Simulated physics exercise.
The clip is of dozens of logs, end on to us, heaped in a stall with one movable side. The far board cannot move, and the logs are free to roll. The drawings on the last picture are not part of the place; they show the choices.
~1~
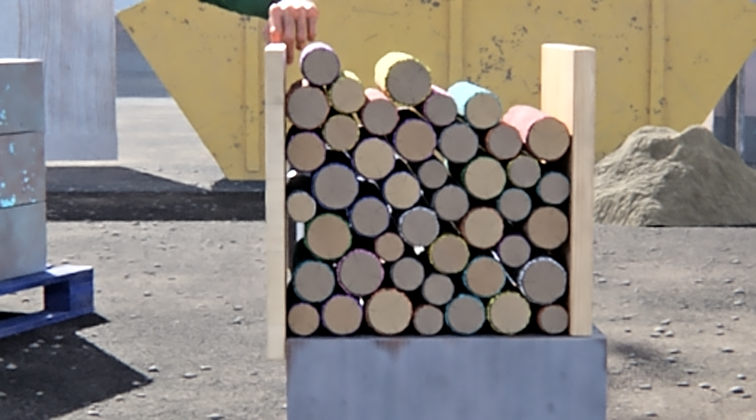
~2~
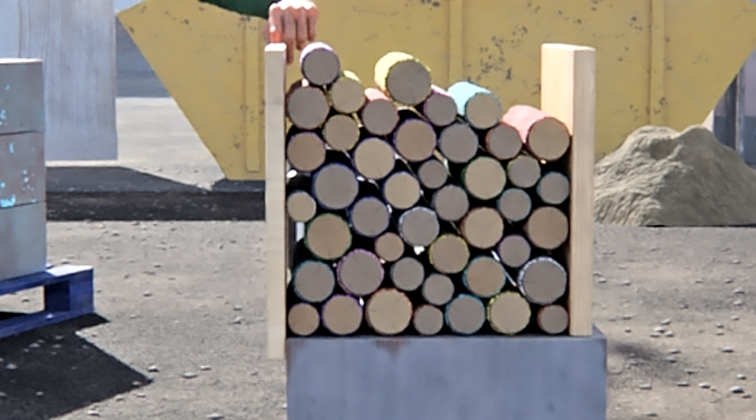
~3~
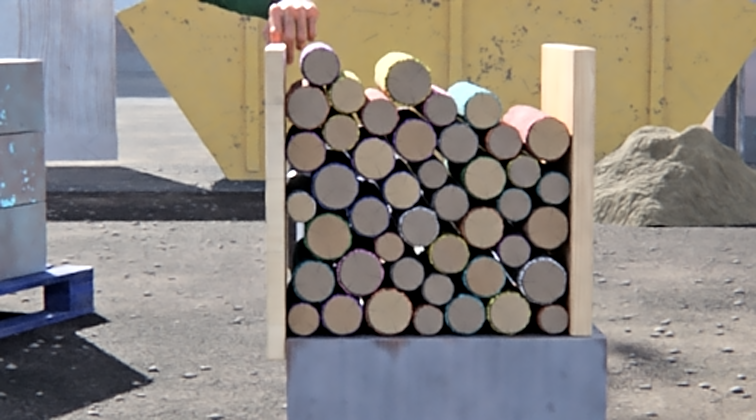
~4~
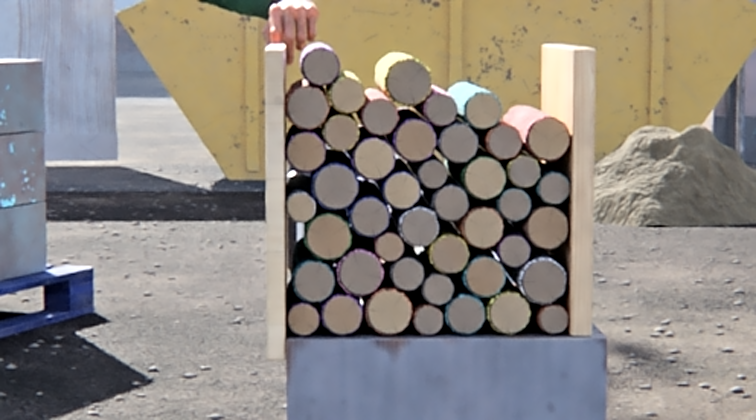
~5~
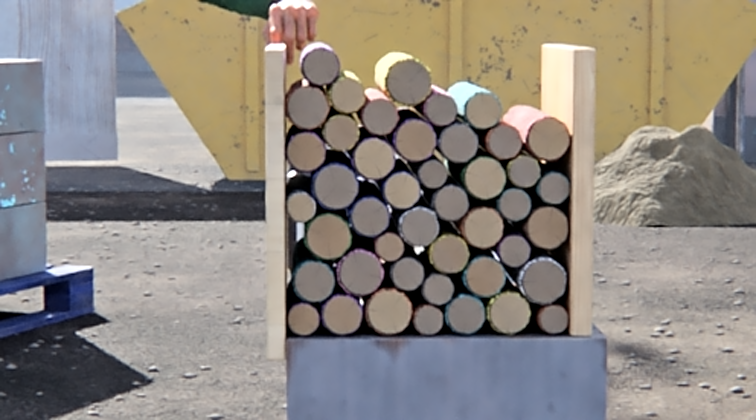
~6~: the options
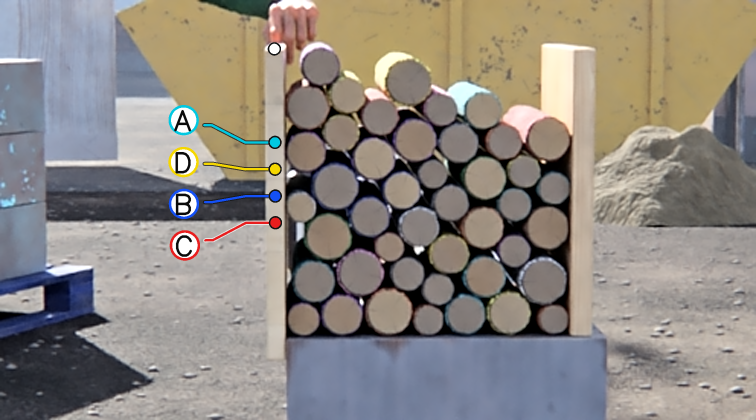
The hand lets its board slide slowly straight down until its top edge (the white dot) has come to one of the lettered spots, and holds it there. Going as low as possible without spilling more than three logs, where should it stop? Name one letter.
It can be let down to D.
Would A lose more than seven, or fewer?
It loses fewer than seven.
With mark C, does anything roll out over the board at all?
Yes.
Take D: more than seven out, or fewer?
Fewer than seven.
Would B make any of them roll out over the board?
Yes, at B.
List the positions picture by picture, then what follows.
The first picture shows a log (449, 254); a log (300, 208); a log (547, 228).
The second picture shows a log (547, 228); a log (433, 174).
The third picture shows a log (458, 143); a log (441, 110).
The fourth picture shows side board (277, 190); a log (303, 319).
The fifth picture shows a log (509, 313); a log (407, 274); a log (449, 254).
On the copy, A at (275, 142); B at (275, 196); C at (275, 223); D at (275, 169); the white dot at (274, 49).
On D. First, top of the board (284, 106).
Then, top of the board (285, 168).
Finally, top of the board (285, 168), three out over the board.
By contrast, A three out over the board; B more than three out over the board; C more than three out over the board.
